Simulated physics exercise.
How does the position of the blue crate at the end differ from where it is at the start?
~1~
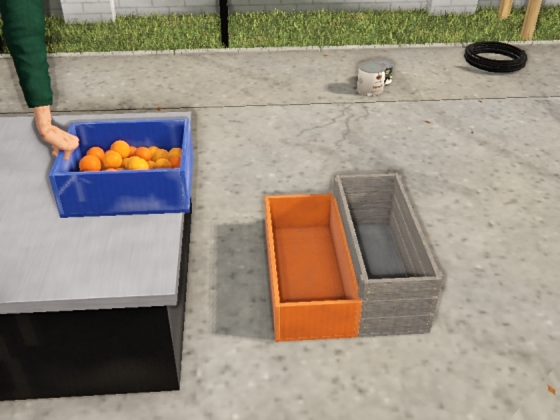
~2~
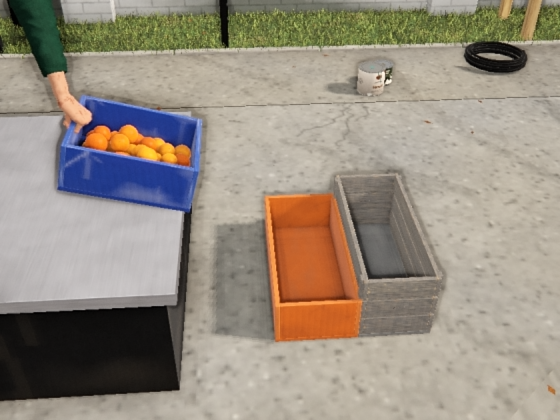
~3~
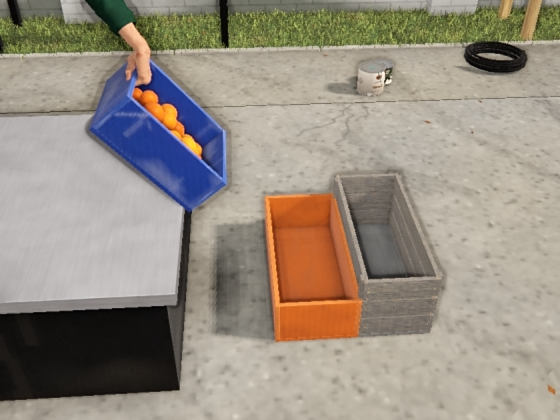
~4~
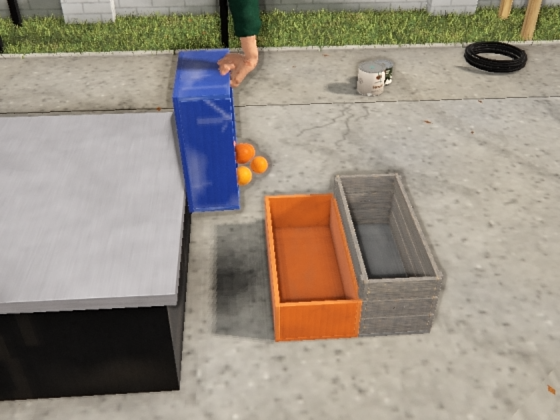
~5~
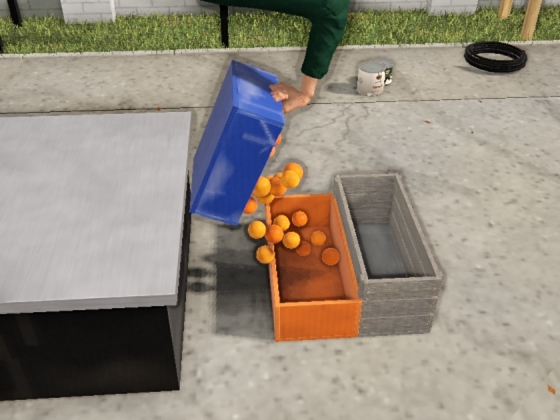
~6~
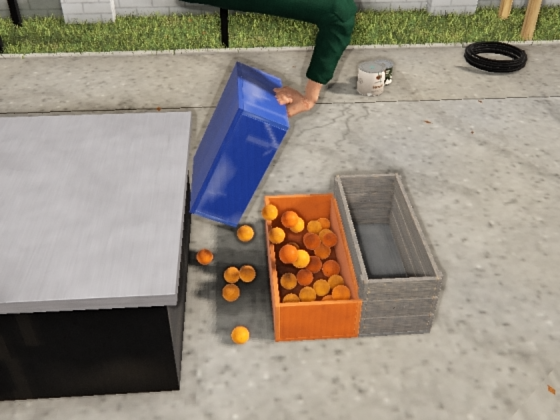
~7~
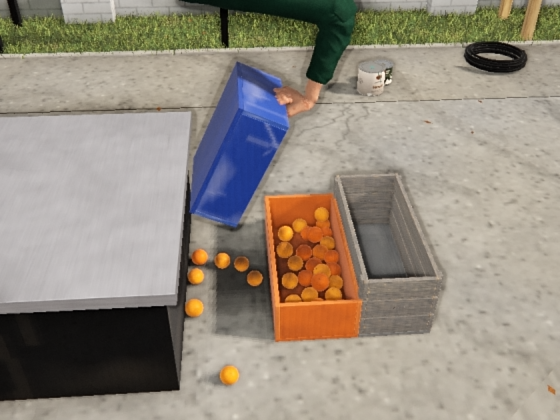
At the start the blue crate sits upright at the far right corner of the bench. By the end it is held farther to the right, tipped over past the bench's edge.
A hand tips a blue crate, spilling oranges mostly into the orange box, some onto the ground.
